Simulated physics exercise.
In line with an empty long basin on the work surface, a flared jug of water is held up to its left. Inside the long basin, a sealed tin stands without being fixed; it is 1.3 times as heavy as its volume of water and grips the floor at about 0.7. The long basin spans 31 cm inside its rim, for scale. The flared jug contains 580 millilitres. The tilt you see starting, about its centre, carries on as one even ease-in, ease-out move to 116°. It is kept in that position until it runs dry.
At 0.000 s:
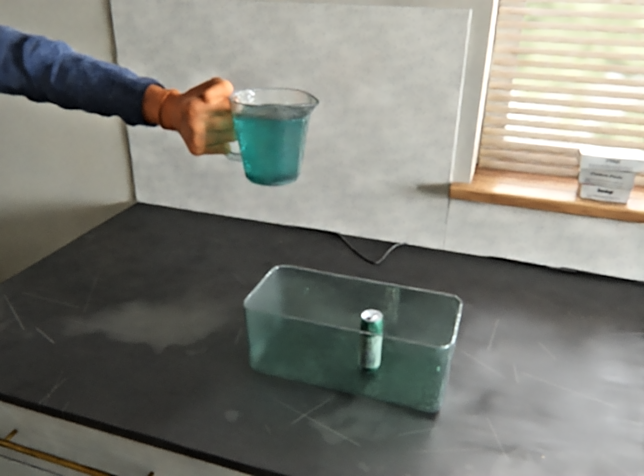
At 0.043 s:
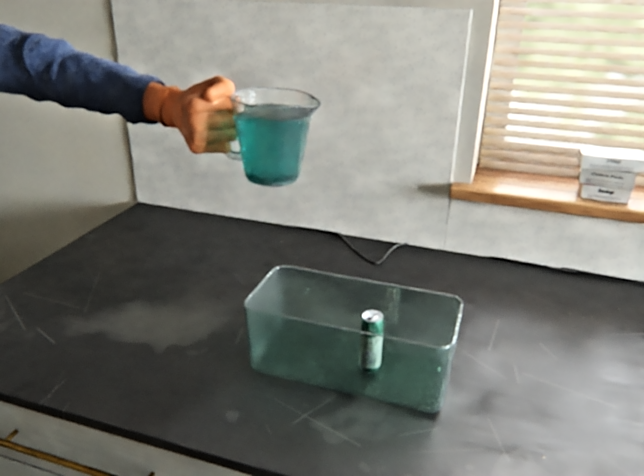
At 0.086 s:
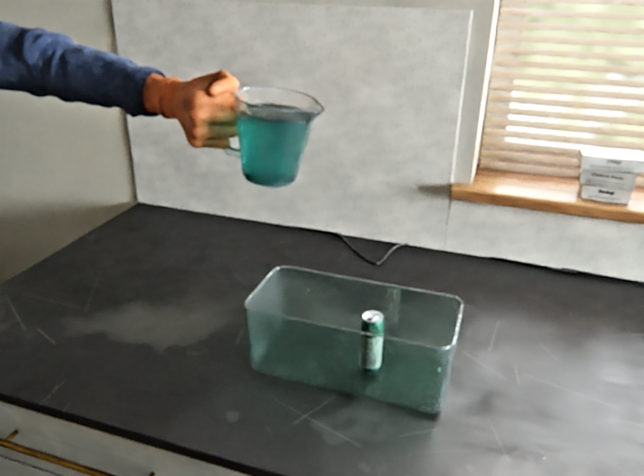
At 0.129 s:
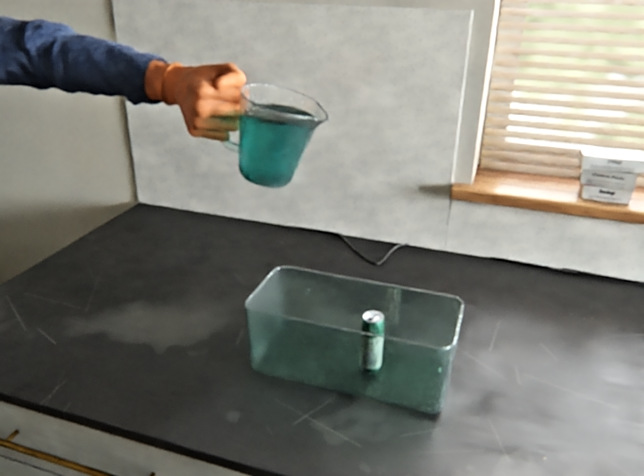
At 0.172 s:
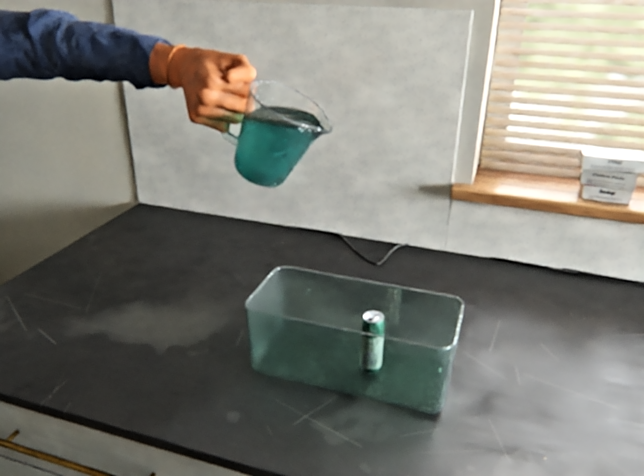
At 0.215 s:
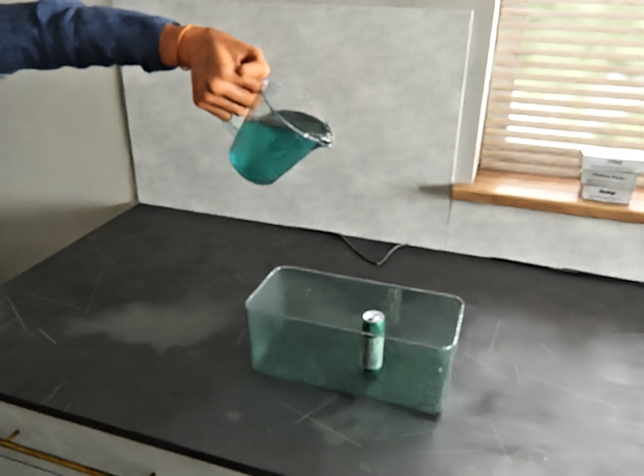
A hand holds a jug of teal liquid above a clear basin and tilts it rightward.
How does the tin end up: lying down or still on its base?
It ends up lying down.
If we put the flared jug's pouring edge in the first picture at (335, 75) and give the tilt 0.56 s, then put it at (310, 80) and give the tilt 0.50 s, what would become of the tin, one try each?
Trial 1 - tin stays standing; trial 2 - tin tips.
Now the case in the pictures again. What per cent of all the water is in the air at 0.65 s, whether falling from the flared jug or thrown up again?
Something like 18 per cent is in the air then.
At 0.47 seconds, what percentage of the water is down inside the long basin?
I'd estimate some 10 percent of the liquid.
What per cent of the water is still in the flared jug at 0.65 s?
About 2 percent.
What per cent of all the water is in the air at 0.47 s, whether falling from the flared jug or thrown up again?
At that moment, about 52 percent.
Then, 0.47 s in, the tilt is 109° and 37 per cent is still to pour; the tin stands where it began.
Then, 0.65 s in, the tilt is 116° and 2 per cent is still to pour; the tin leans 4°.
Then, 0.84 s in, the tilt is 116° and 0 per cent is still to pour; the tin leans 43°.
Then, 1.05 s in, the tilt is 116° and 0 per cent is still to pour; the tin lies on its side.
Finally, the tin lies on its side.
